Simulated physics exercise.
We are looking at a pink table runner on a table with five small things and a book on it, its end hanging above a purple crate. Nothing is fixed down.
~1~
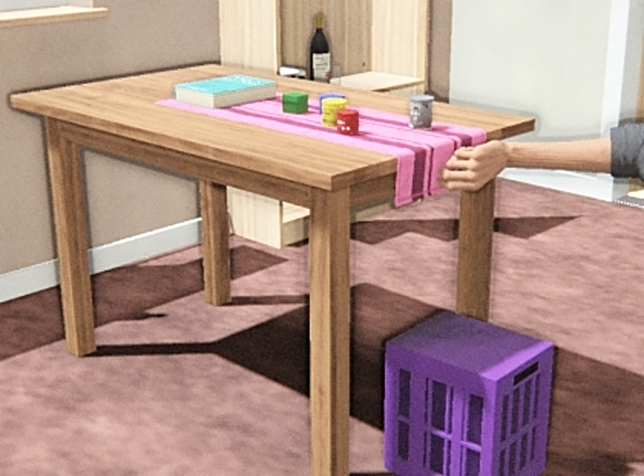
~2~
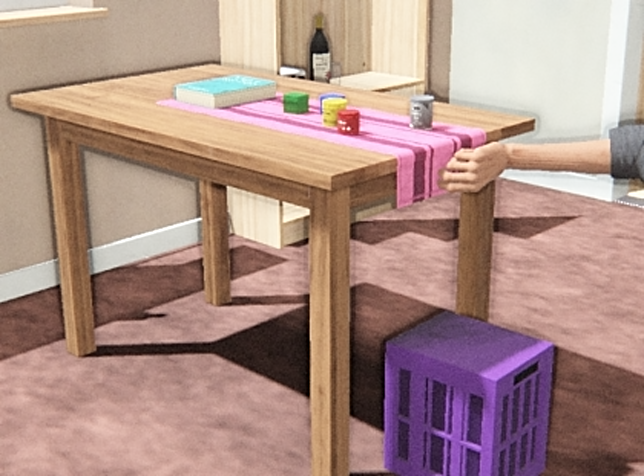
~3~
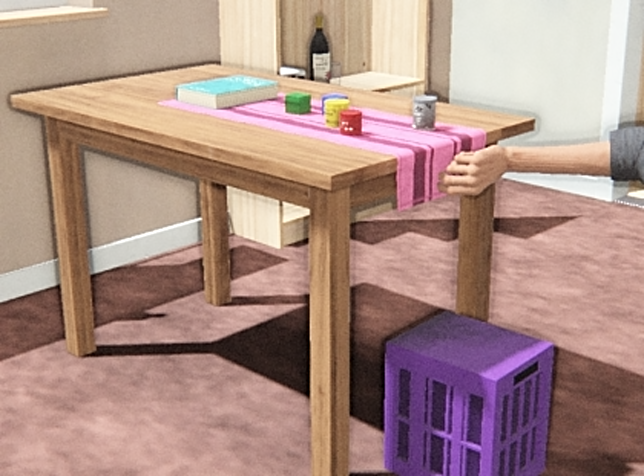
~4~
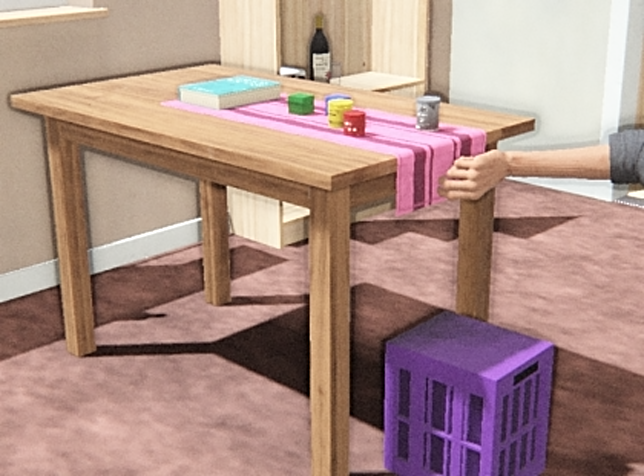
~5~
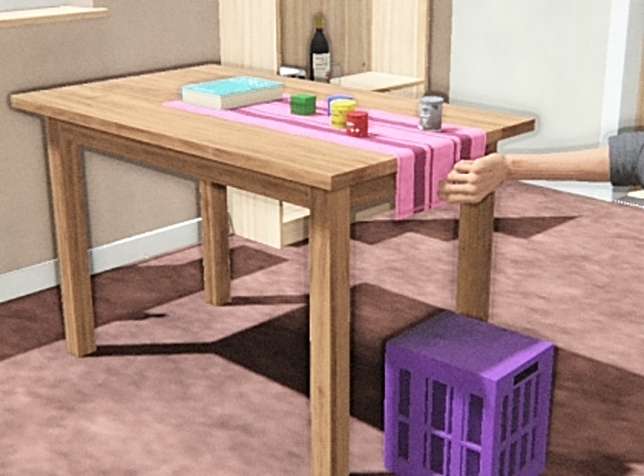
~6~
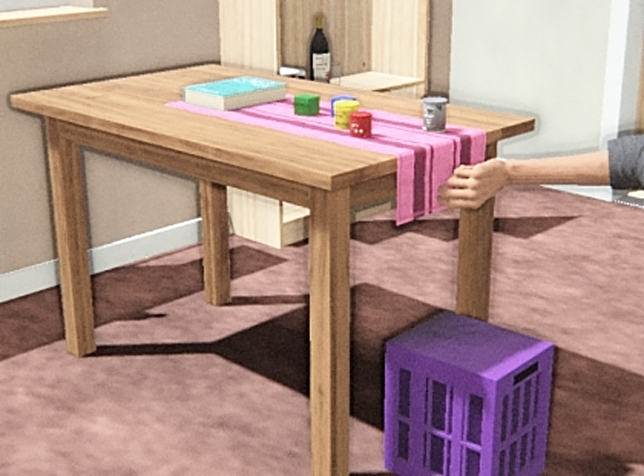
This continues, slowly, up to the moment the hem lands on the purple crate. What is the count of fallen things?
The answer is three.
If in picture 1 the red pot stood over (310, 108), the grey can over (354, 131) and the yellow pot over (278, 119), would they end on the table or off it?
The red pot stays on, the grey can drops off, the yellow pot remains up.
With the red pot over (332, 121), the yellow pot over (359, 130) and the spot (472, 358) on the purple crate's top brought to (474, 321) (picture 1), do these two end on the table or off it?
The red pot holds on; the yellow pot comes down.
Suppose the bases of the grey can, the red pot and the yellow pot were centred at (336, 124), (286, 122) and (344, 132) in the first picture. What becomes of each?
The grey can comes down; the red pot does not fall; the yellow pot goes over.
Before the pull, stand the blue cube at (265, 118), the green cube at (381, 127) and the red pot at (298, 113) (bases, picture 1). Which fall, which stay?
The blue cube holds on, the green cube falls, the red pot keeps its place on top.
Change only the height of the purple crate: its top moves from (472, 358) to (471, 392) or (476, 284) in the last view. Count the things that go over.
Over the edge go 4 and 1.
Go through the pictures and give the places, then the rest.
In the first picture, hem (396, 206); grey can (422, 97); red pot (348, 111); yellow pot (334, 101); blue cube (332, 96); green cube (295, 94); top of the crate (472, 358).
In the second picture, hem (397, 208); grey can (422, 97).
In the third picture, hem (398, 212); red pot (351, 112).
In the fourth picture, hem (396, 216); yellow pot (340, 102); top of the crate (472, 358).
In the fifth picture, hem (396, 220); blue cube (340, 97).
In the sixth picture, hem (396, 225); grey can (435, 100); red pot (361, 114); yellow pot (347, 103); blue cube (344, 98); green cube (307, 96).
Early on, hem near (441, 290); grey can and red pot gone.
Midway, hem on the crate; grey can, red pot and yellow pot gone.
Finally, hem on the crate; grey can, red pot and yellow pot gone. Over the edge go three.
